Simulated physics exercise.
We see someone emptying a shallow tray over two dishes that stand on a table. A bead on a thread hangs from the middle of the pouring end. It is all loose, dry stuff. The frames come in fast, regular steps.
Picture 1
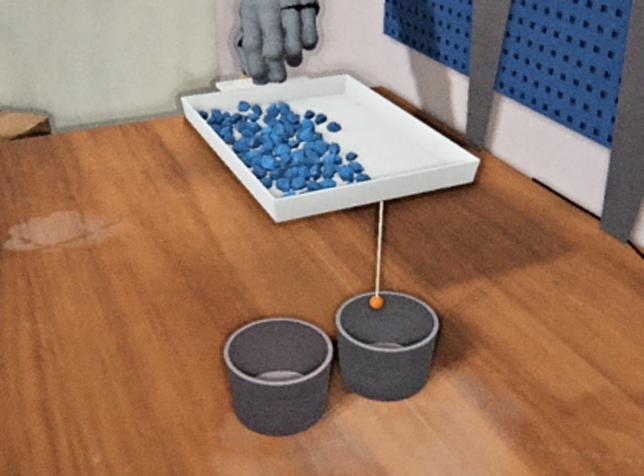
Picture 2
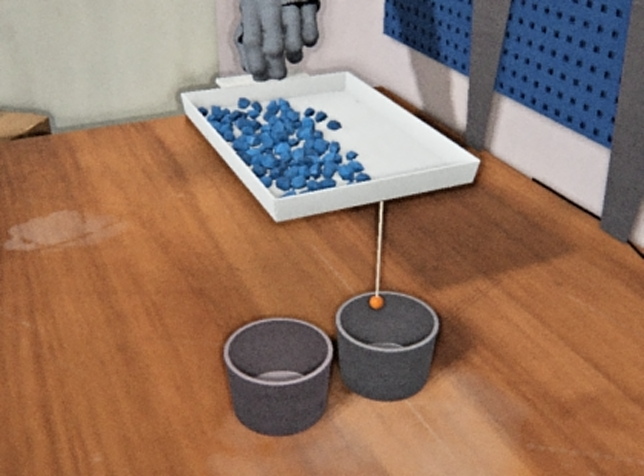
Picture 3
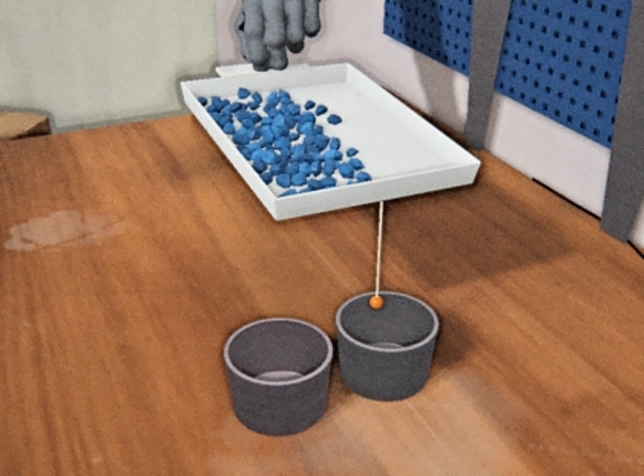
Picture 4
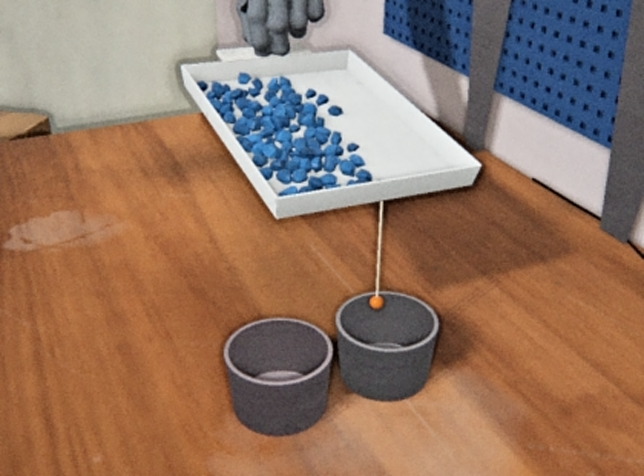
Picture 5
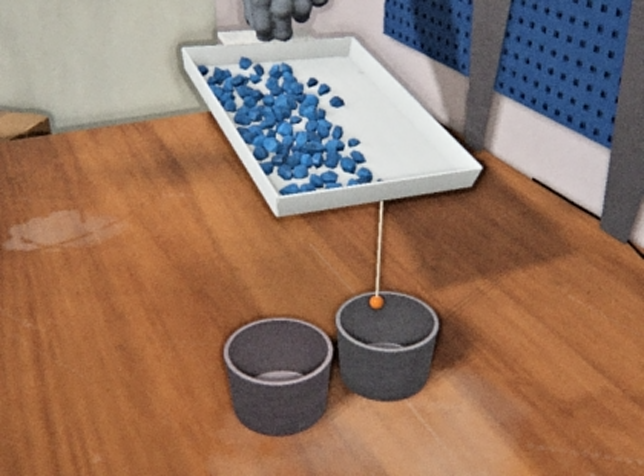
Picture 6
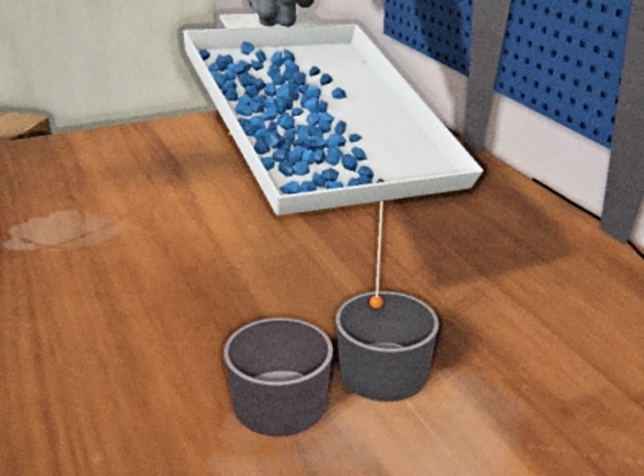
The clip opens on a white tray of blue stones above two dark dishes on a wooden table, an orange bead hanging on a thread from its near end. A gray hand at the far end rises, lifting that end steadily, and the near end then tilts slightly toward its right corner while the stones stay heaped along the left side.
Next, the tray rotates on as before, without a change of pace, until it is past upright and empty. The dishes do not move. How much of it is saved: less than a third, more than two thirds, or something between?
The two hold under a third of the load.
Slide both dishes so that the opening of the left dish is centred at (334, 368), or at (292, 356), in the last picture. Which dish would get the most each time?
First the right dish, then right.
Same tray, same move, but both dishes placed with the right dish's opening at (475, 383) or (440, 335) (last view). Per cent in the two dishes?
The first gives 10 %, the second 60 %.
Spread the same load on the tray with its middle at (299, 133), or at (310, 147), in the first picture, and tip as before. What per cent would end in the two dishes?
About 10 and 10 per cent.
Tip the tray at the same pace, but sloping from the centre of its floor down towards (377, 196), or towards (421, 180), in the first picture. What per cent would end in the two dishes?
First some 10, then 10 per cent.
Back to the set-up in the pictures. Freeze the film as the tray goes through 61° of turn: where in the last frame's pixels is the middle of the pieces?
Around (393, 162).
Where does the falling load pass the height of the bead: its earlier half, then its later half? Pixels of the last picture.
Around (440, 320) and then (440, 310).
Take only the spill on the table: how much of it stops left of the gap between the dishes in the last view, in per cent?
About 10 per cent.
Just after the last frame, tray tipped steeply; almost all on the tray; just a few in the air.
A moment on, tray tipped past a quarter turn; roughly half on the tray; about a tenth in the right dish; roughly a third outside both; about a tenth in the air.
Further on, tray tipped past a quarter turn; about a tenth in the right dish; almost all outside both.
When it is over, tray tipped past a quarter turn; not one in the left dish; about a tenth in the right dish; almost all outside both.
